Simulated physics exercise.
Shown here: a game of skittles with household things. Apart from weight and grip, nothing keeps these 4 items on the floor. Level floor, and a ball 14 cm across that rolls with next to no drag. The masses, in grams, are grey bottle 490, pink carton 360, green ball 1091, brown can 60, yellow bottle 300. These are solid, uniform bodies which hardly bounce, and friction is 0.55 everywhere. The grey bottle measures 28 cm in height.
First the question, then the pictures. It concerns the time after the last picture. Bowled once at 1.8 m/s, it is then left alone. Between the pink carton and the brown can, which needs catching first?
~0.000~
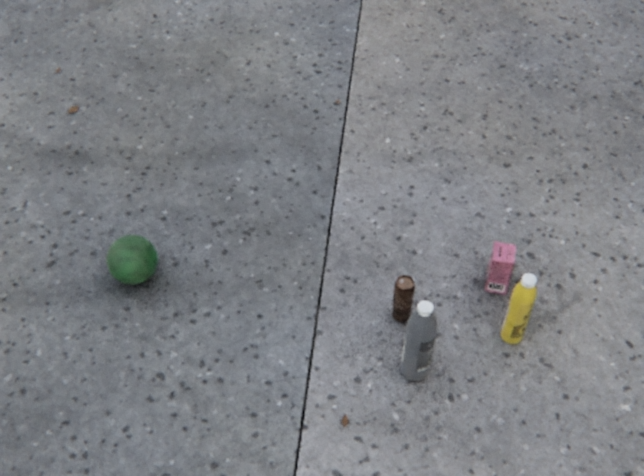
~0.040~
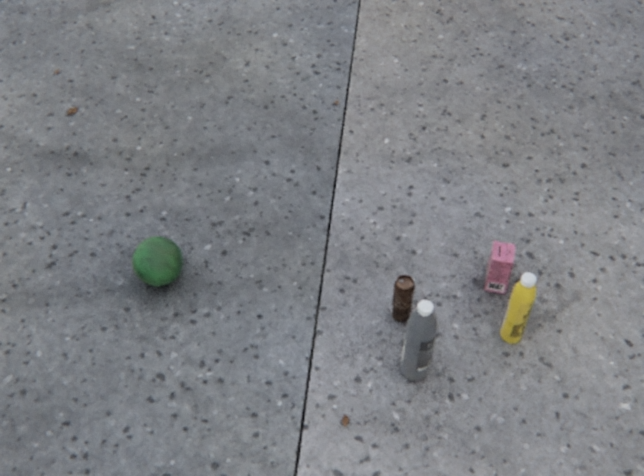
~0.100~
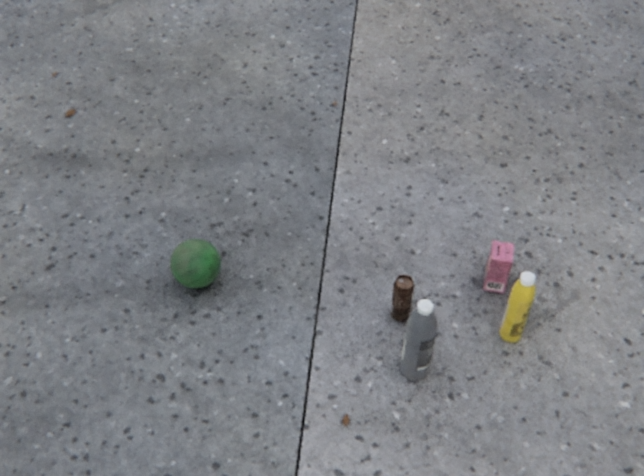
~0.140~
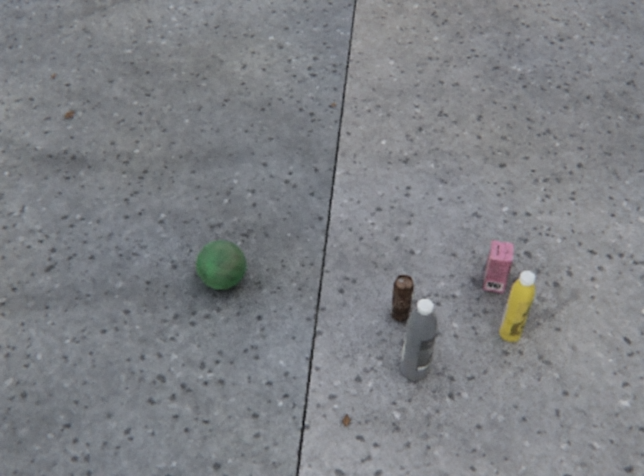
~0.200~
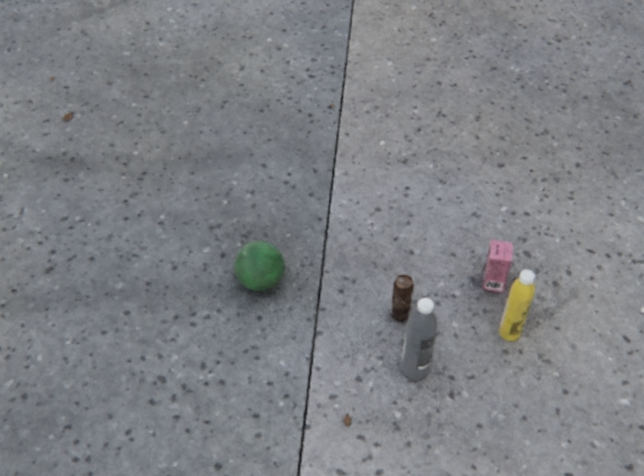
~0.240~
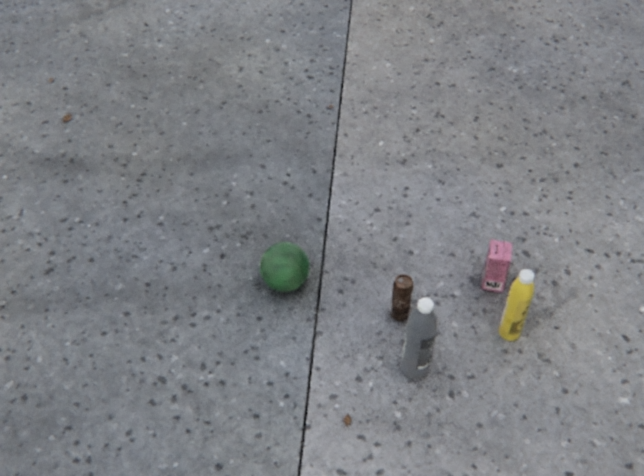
Of the two named, the first.
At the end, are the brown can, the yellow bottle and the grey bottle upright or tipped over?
In the last frame the brown can remains up, the yellow bottle remains up and the grey bottle remains up.
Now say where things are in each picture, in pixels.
The first frame shows ball 0 cm along; green ball (132, 260); pink carton (500, 268); brown can (403, 299).
The second frame shows ball 7 cm along; green ball (158, 261); grey bottle (420, 340).
The third frame shows ball 18 cm along; green ball (196, 264); grey bottle (420, 339).
The fourth frame shows ball 25 cm along; green ball (221, 265); grey bottle (420, 339).
The fifth frame shows ball 36 cm along; green ball (260, 266); grey bottle (420, 338).
The sixth frame shows ball 43 cm along; green ball (285, 267); pink carton (497, 266); brown can (402, 299).
Around 0.54 s, ball 95 cm along; green ball near (471, 269); pink carton shifted 3 cm near (507, 265).
Around 0.94 s, ball 131 cm along; green ball near (601, 283); pink carton on its side near (591, 249).
Around 1.64 s, ball 185 cm along; pink carton on its side near (591, 249).
Finally (2.0 s), on their side or leaning hard on the floor, pink carton; the other 3 still in place (within 8 cm). Final places as that camera would see them, pink carton near (591, 249), brown can near (402, 299). Pink carton went at 0.66 s; brown can was never lost.
